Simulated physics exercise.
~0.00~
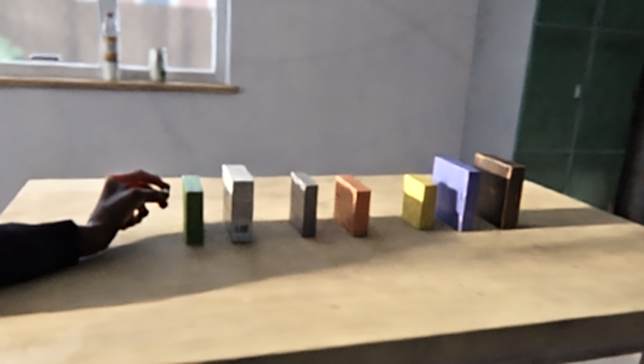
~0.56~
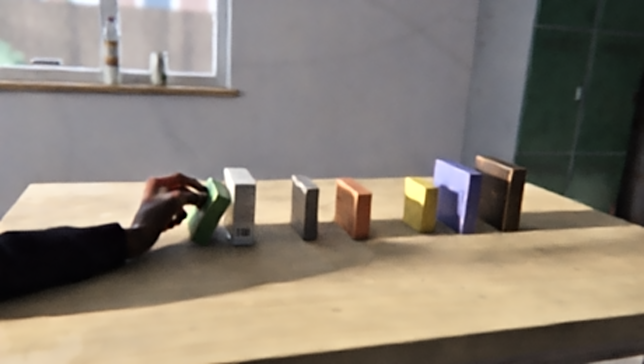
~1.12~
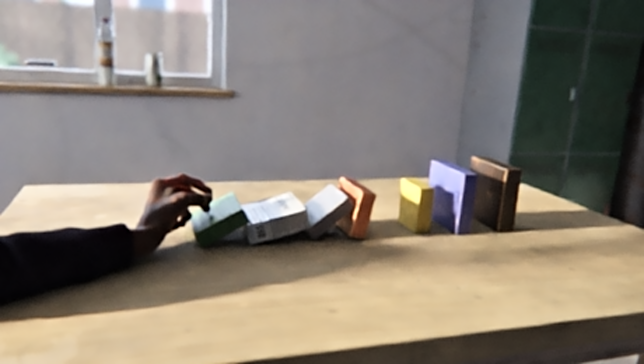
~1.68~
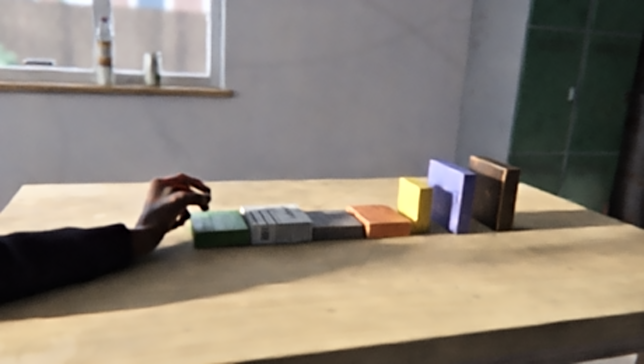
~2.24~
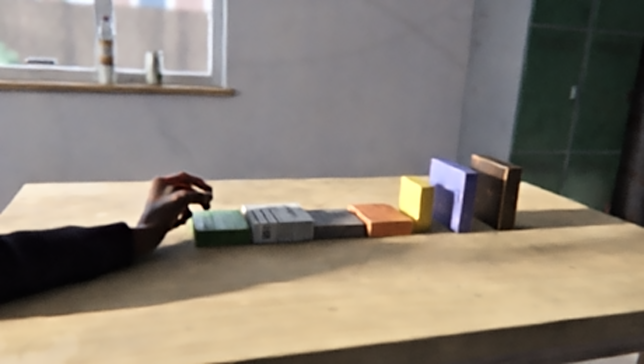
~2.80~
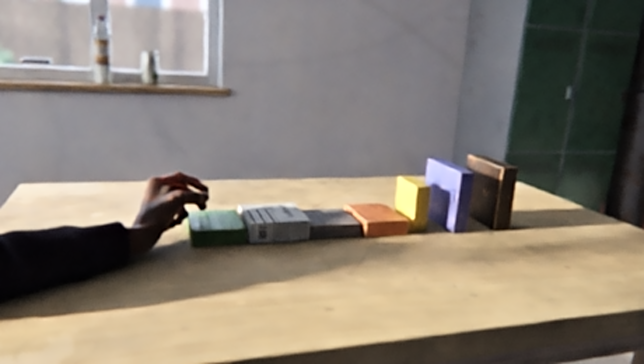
A dark-sleeved hand reaches in from the left toward a green board, the first in a row of upright pieces on a pale wooden table, seen from the front by a slightly swaying camera. To its right stand a white packet, then grey, orange and yellow blocks, a blue board and a black block, with a window and grey wall behind. The hand tips the green board rightward into the white packet, which topples onto the grey block, which falls against the orange one. The orange block drops flat just short of the yellow. The hand stays by the fallen green board, while the yellow, blue and black pieces remain standing.
